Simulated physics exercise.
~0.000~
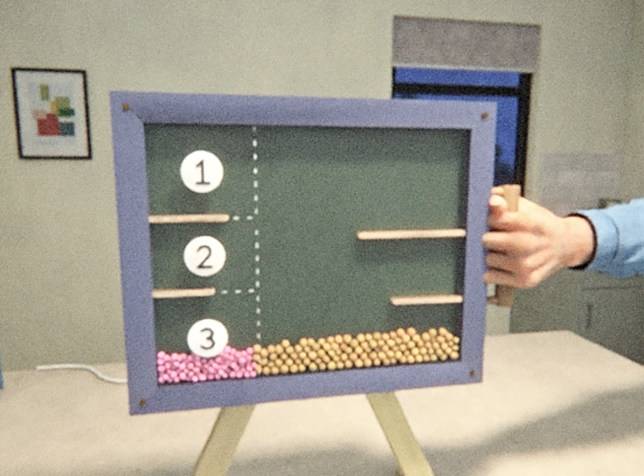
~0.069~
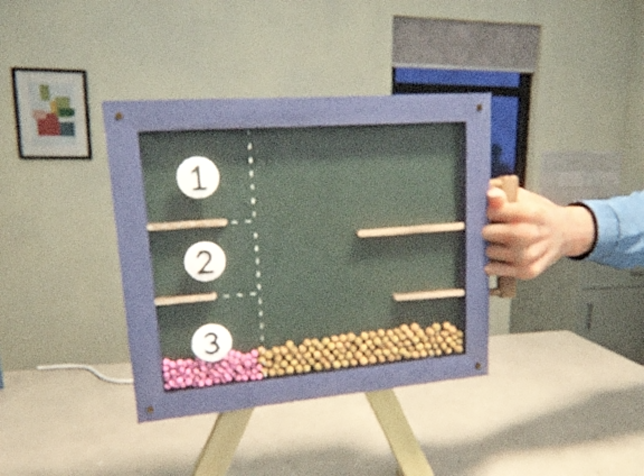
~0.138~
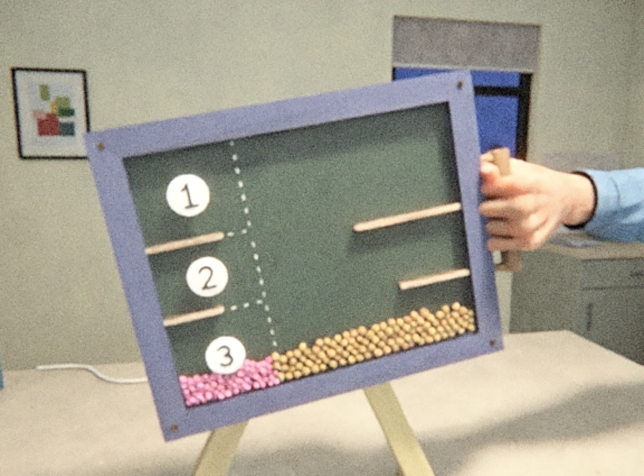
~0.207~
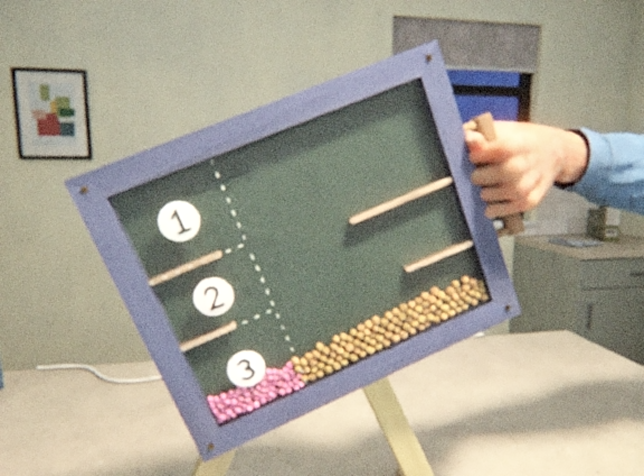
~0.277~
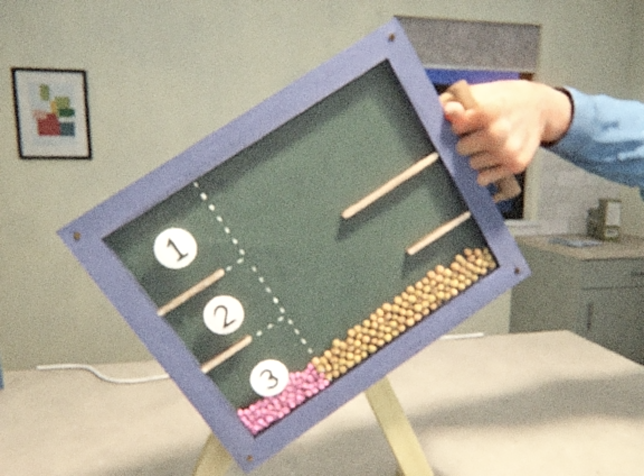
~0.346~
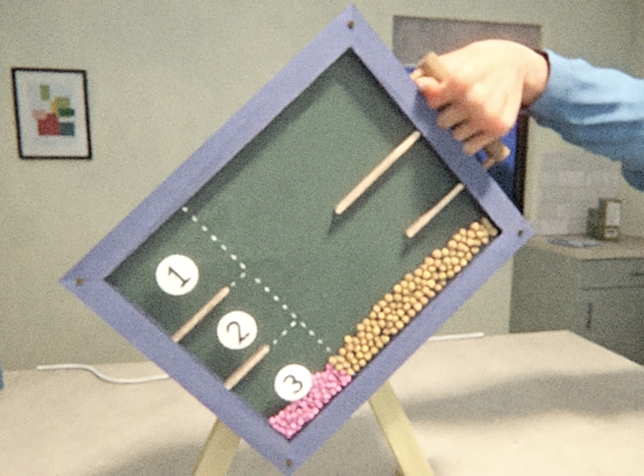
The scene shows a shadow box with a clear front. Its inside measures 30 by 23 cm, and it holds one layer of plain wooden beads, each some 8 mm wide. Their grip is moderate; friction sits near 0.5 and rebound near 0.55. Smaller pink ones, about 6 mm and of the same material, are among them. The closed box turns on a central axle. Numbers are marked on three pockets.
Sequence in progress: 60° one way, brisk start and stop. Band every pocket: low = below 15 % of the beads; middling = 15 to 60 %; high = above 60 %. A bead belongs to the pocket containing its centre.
No. 1 = low; 2 = low; 3 = high.
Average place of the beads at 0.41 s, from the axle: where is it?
Roughly 6 centimetres to the right and 9 centimetres below.
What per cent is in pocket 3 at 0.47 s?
50 per cent.
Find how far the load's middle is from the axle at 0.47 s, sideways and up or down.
The middle sits around 6 cm right and 9 cm below.
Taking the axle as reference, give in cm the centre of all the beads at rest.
It lies close to 3 centimetres right and 12 centimetres below.
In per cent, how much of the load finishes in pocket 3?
About 80 %.
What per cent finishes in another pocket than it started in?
Roughly 40 in a hundred.
After 0.41 s, it stands 53° anticlockwise; the beads' middle is 6 cm right of and 9 cm below the centre; no. 3, 50 %.
After 0.47 s, it stands 58° anticlockwise; the beads' middle is 6 cm right of and 9 cm below the centre; no. 3, 50 %.
After 0.52 s, it stands 60° anticlockwise; the beads' middle is 5 cm right of and 10 cm below the centre; no. 3, 60 %.
All still by 1.5 s, it stands 60° anticlockwise; no. 1, 0 %, no. 2, 0 %, no. 3, 80 %, elsewhere 15 %.
